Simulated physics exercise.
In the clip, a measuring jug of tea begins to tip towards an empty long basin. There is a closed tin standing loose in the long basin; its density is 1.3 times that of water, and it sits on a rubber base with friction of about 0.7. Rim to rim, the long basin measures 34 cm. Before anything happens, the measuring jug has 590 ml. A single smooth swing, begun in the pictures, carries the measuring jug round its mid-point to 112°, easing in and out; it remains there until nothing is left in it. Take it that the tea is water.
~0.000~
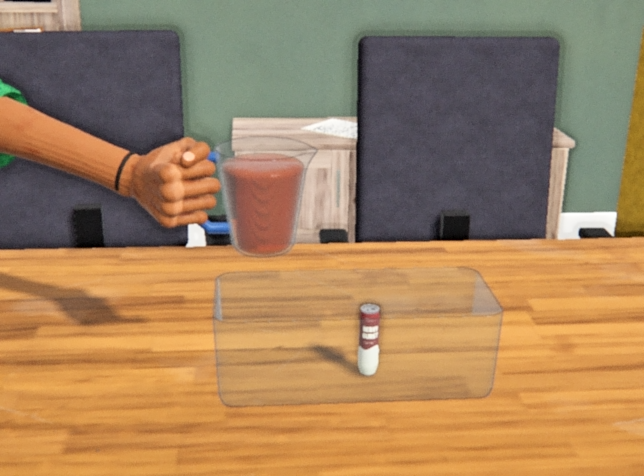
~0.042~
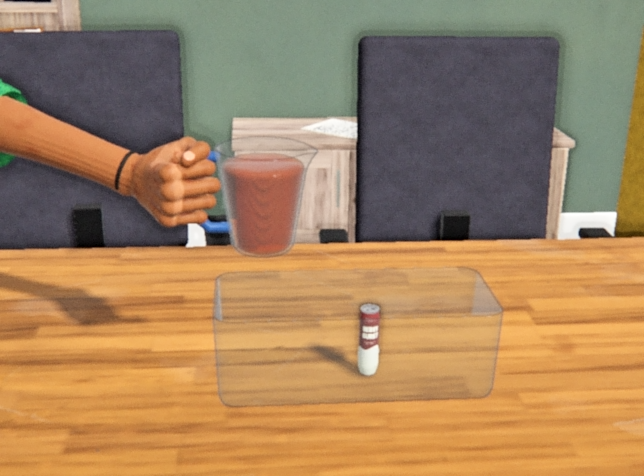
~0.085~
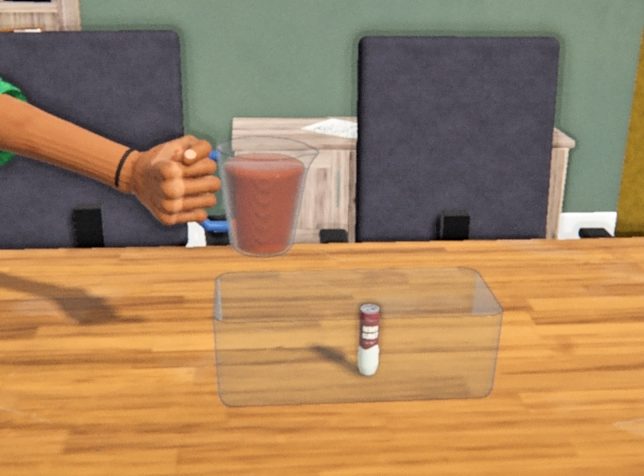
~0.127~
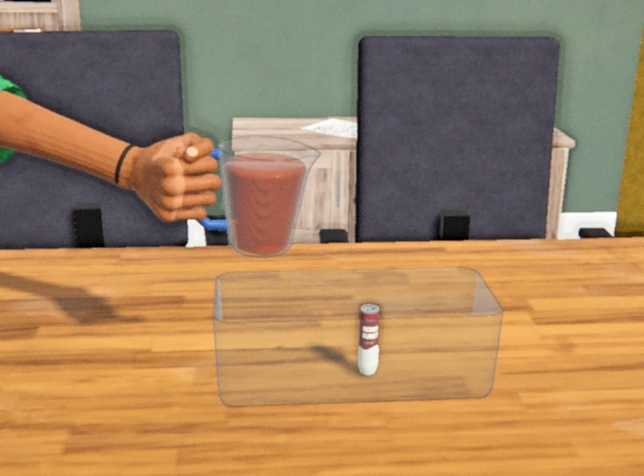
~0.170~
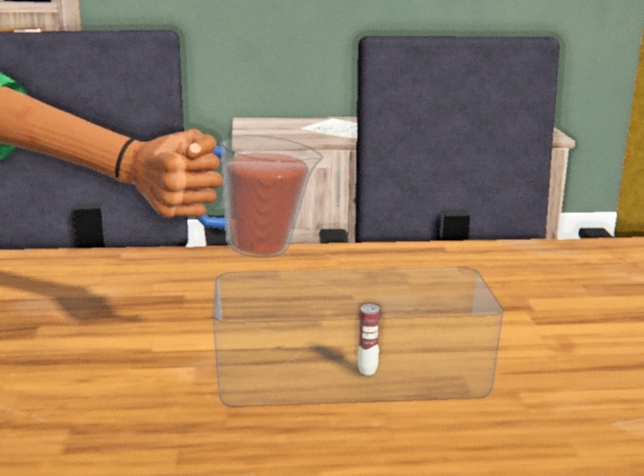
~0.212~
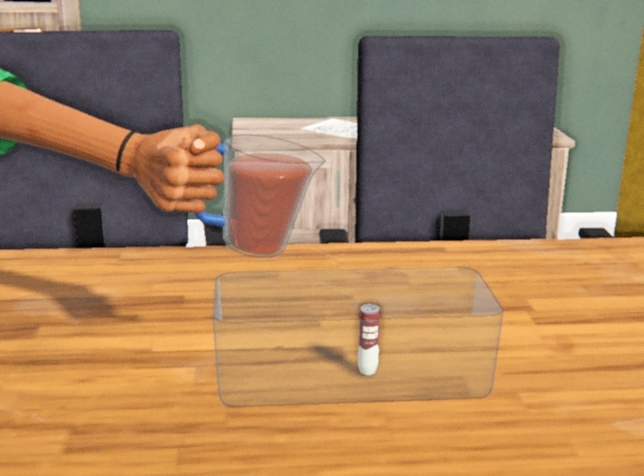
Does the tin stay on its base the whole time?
No, it tips over.
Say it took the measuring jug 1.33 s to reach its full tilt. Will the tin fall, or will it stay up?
The tin tips over.
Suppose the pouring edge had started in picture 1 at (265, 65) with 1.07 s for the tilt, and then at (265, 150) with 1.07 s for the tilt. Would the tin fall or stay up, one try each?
Run one: It tumbles. Run two: It does not tip.
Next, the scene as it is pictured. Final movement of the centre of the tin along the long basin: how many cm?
The middle of the tin ends some 8.5 cm along the basin.
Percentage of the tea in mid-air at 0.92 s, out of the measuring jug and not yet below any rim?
About 16 per cent.
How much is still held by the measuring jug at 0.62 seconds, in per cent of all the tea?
Near 76 in a hundred.
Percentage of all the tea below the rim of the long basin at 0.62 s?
Near 6 in a hundred.
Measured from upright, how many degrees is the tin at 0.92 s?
Near 0 degrees.
By 0.62 s the tilt is 70° and 75 per cent is still to pour; the tin stands where it began.
By 0.92 s the tilt is 107° and 16 per cent is still to pour; the tin stands where it began.
By 1.23 s the tilt is 112° and 0 per cent is still to pour; the tin lies on its side.
By 1.57 s the tilt is 112° and 0 per cent is still to pour; the tin lies on its side.
At rest the tin lies on its side.
